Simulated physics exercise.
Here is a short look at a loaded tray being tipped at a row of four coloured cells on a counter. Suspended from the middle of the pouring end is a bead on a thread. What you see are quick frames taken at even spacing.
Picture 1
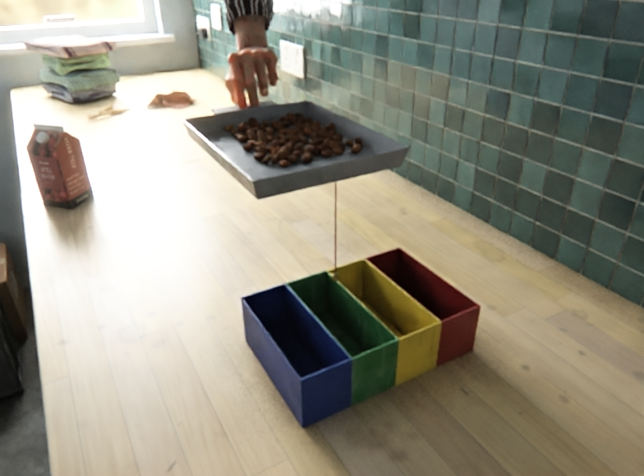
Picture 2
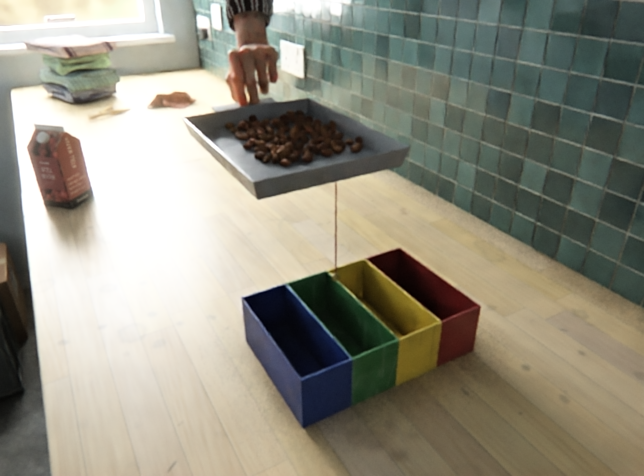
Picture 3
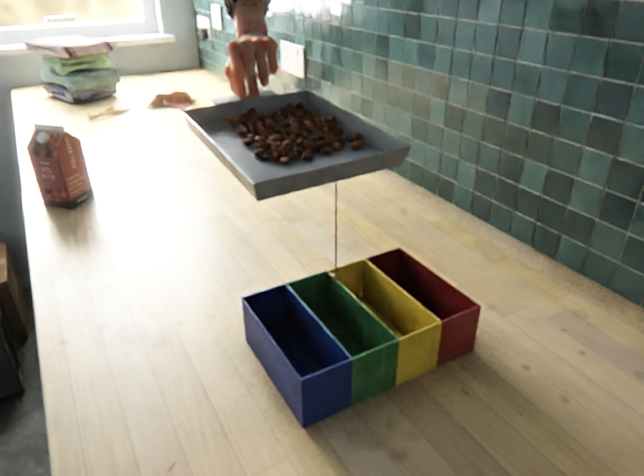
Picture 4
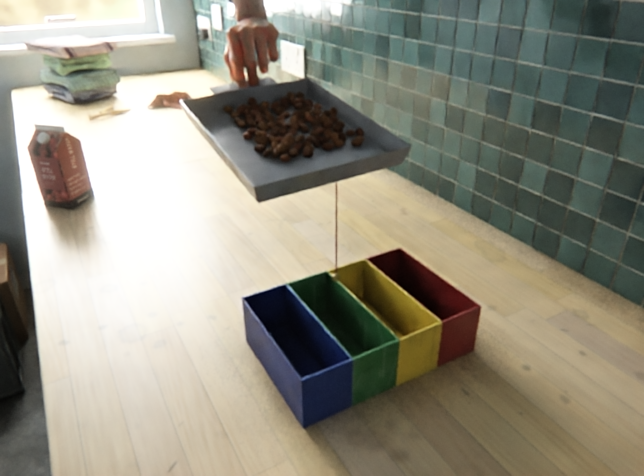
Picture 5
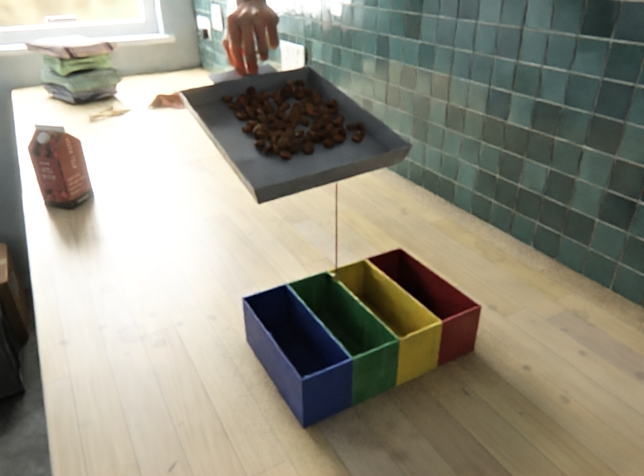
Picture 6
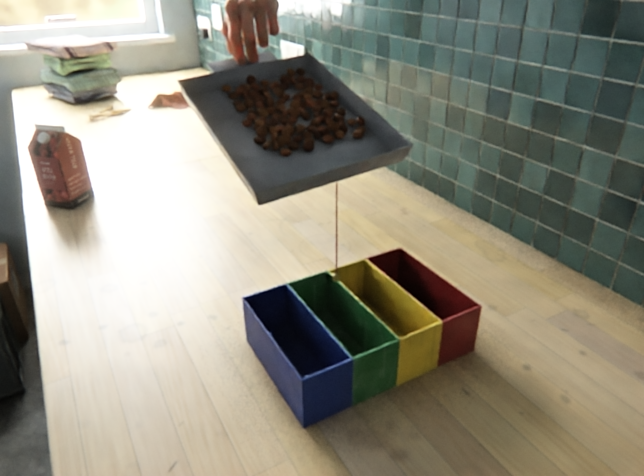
To begin with, a hand holds the far edge of a grey tray of brown kibble level above blue, green, yellow and red cells on a wooden counter, a thread hanging beneath. The hand then gradually raises that edge, and the tray slopes toward the viewer, its near left corner lowest, the kibble still on it.
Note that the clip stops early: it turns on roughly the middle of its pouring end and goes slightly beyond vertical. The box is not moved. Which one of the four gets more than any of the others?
Most: Blue.
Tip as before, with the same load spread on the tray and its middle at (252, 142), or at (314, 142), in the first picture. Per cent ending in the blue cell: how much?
Respectively 70 and 50 in a hundred.
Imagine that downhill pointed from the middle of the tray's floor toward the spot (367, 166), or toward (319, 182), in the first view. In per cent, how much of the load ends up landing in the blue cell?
Lab note: Try one about 0 %, try two 30 %.
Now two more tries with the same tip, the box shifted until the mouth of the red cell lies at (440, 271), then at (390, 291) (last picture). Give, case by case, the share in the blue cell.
About 40 per cent, then about 20 per cent.
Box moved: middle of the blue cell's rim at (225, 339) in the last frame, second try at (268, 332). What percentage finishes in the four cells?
About 100% and about 100%.
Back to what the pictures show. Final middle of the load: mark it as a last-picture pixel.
Close to (308, 374) in the last view.
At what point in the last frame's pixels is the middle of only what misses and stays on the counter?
Their resting centre is at about (226, 437).
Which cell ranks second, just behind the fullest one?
Green.
Soon after the last picture, tray tipped steeply; nearly all on the tray; a small part falling or outside the box.
A little later, tray tipped right over; about two thirds on the tray; a small part in the blue cell; a stray few in the green cell; a stray few in the yellow cell; about a quarter falling or outside the box.
Later still, tray tipped past a quarter turn; about half in the blue cell; about a quarter in the green cell; a small part in the yellow cell; a small part falling or outside the box.
At rest, tray tipped past a quarter turn; about half in the blue cell; about a quarter in the green cell; a small part in the yellow cell; none in the red cell; a small part outside the box.
